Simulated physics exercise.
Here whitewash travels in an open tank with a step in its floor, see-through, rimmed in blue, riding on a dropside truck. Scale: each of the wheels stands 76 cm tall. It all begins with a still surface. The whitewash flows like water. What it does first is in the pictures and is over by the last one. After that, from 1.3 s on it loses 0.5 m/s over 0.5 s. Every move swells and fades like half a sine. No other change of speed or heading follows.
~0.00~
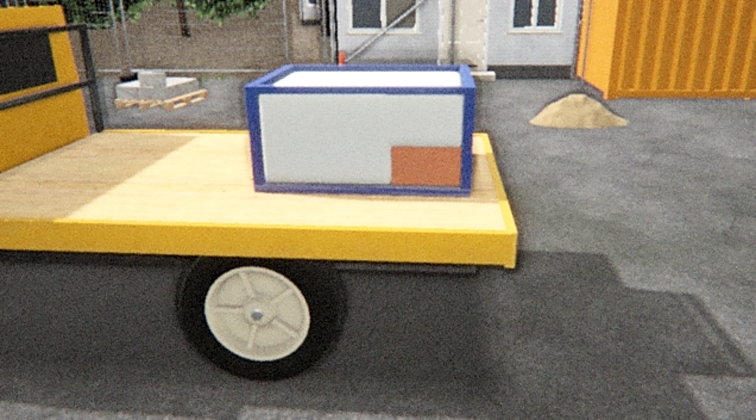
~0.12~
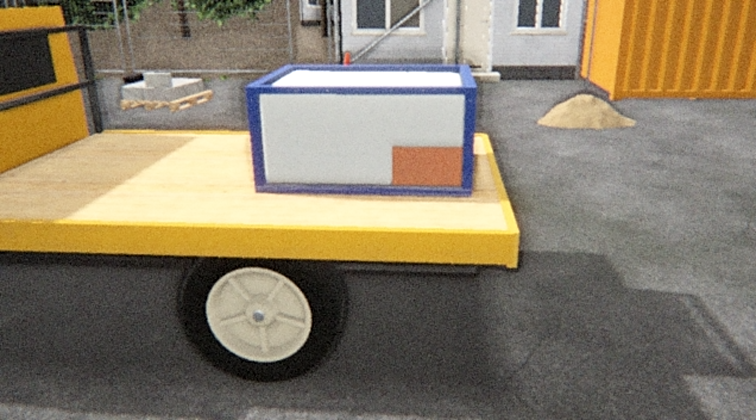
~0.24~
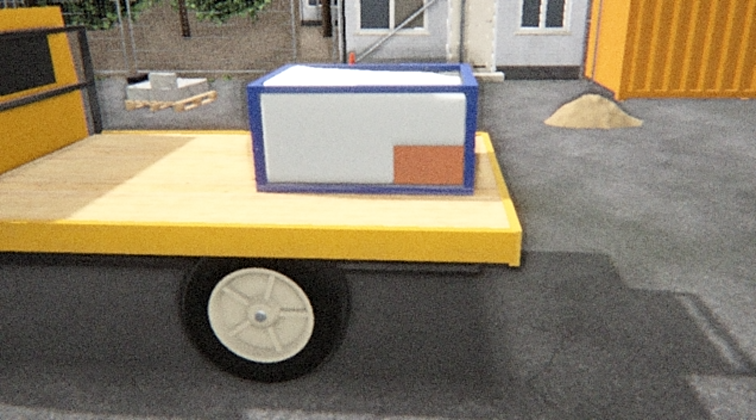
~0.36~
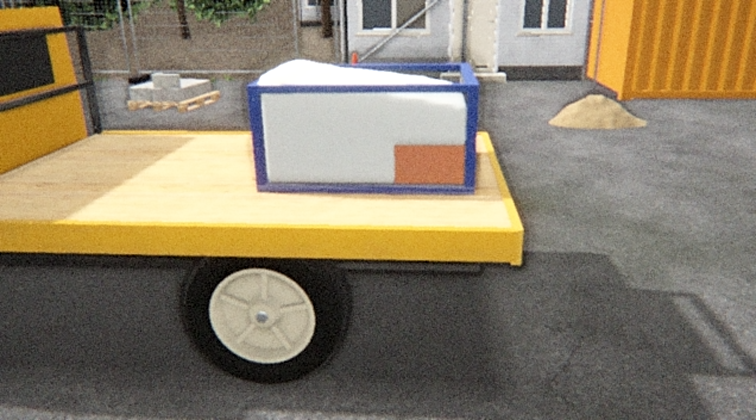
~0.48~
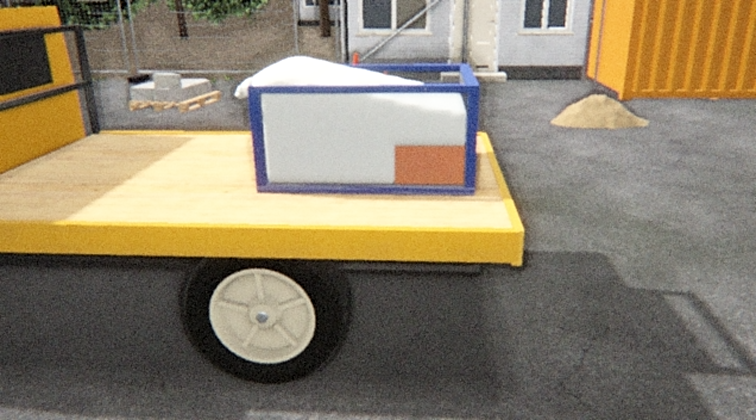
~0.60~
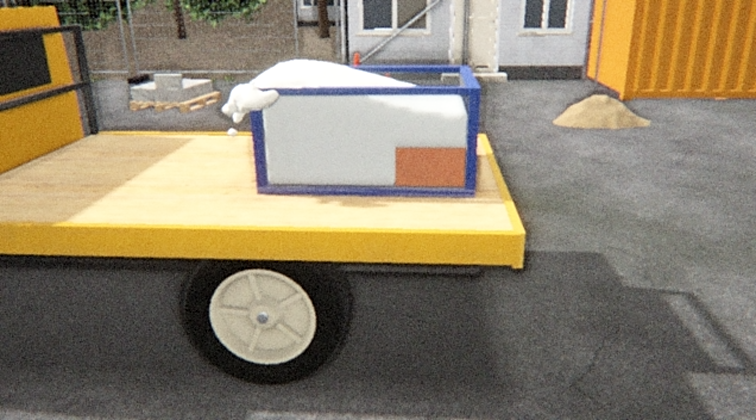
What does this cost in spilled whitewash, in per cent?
It loses close to 12 per cent.
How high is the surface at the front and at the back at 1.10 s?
About 40 cm in front and 54 cm behind.
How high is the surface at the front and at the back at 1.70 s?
Front 56 cm, back 36 cm.
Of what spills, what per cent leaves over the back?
About 30 per cent.
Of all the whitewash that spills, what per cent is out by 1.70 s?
Some 40 per cent by then.
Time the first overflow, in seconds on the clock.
Around 0.7 s.
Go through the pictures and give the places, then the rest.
In the first frame, level at the front (303, 72); level at the back (447, 73); still flat; edge of the step at (426, 148); the front is on the left, levels are read along the far wall; a wheel hub at (255, 320).
In the second frame, level at the front (303, 73); level at the back (447, 73); still flat.
In the third frame, level at the front (303, 69); level at the back (448, 78); rising 4° towards the front.
In the fourth frame, level at the front (303, 60); level at the back (448, 82); rising 9° towards the front.
In the fifth frame, level at the front (302, 58); rising 12° towards the front.
In the sixth frame, level at the front (302, 63); rising 10° towards the front; a wheel hub at (260, 323).
By 1.10 s front 41 cm, middle 43 cm, back 54 cm above the lowest part of the floor; the loss stands at 3 per cent, over the front.
By 1.70 s front 56 cm, middle 44 cm, back 36 cm above the lowest part of the floor; the loss stands at 5 per cent, over the front and the back.
By 2.30 s front 39 cm, middle 44 cm, back 50 cm above the lowest part of the floor; the loss stands at 9 per cent, over the front.
By 4.78 s the loss stands at 12 per cent, over the front and the back, 35 of 300 litres.
